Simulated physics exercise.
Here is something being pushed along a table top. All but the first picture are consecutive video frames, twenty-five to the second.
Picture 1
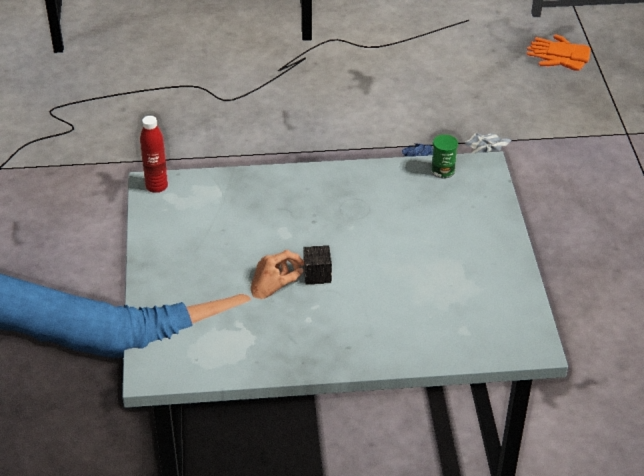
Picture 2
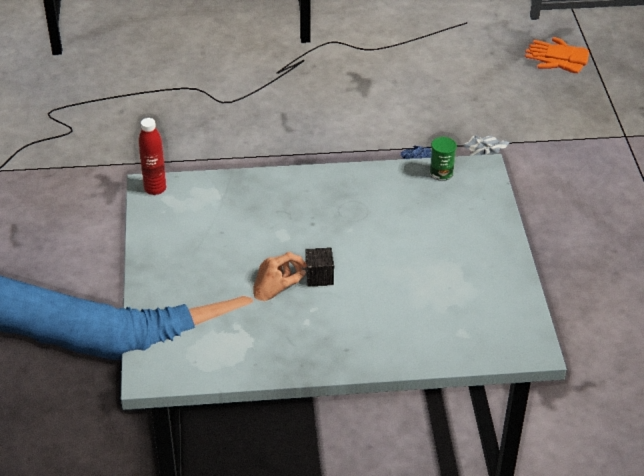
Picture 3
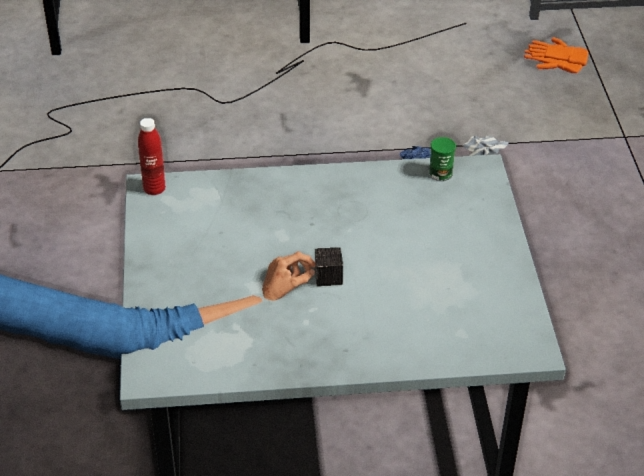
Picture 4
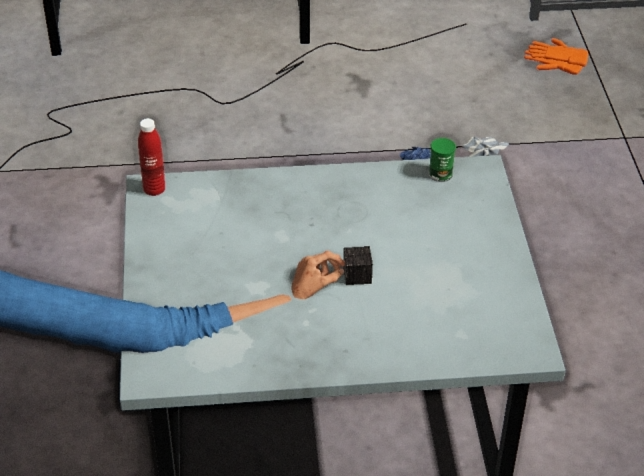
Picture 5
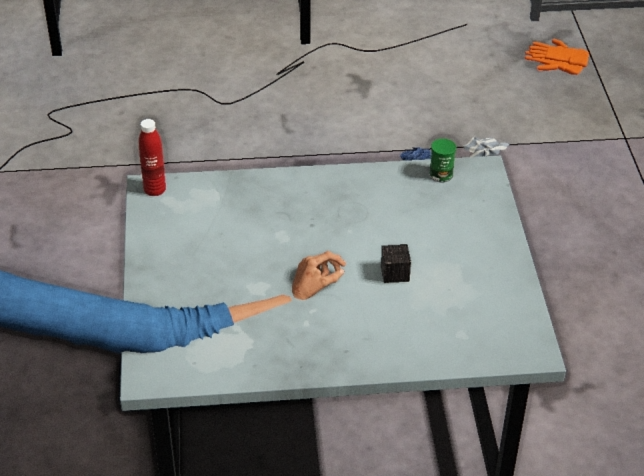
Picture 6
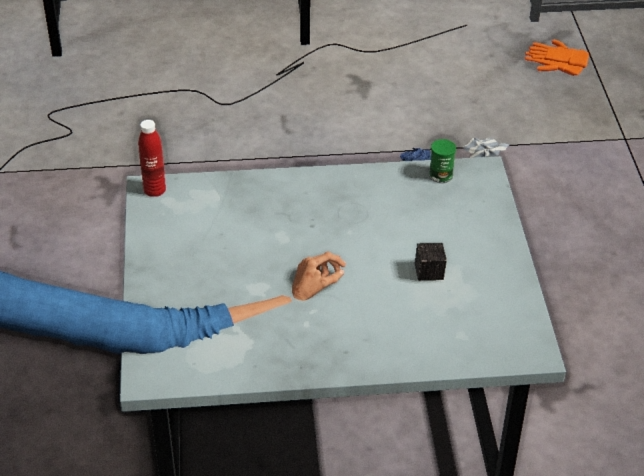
On a pale table top in a concrete-floored room, a hand at the end of a blue sleeve rests against a small black block, with a red bottle and a green can behind. The hand pushes the block to the right, then stays still while the block slides on rightward, away from the fingers.
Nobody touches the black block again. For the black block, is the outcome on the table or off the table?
The black block falls off the table.
Then, 0.20 s after the last picture, black block now off the table.
Then, 0.50 s after the last picture, things are still on the move.
By the end, off the table, black block.
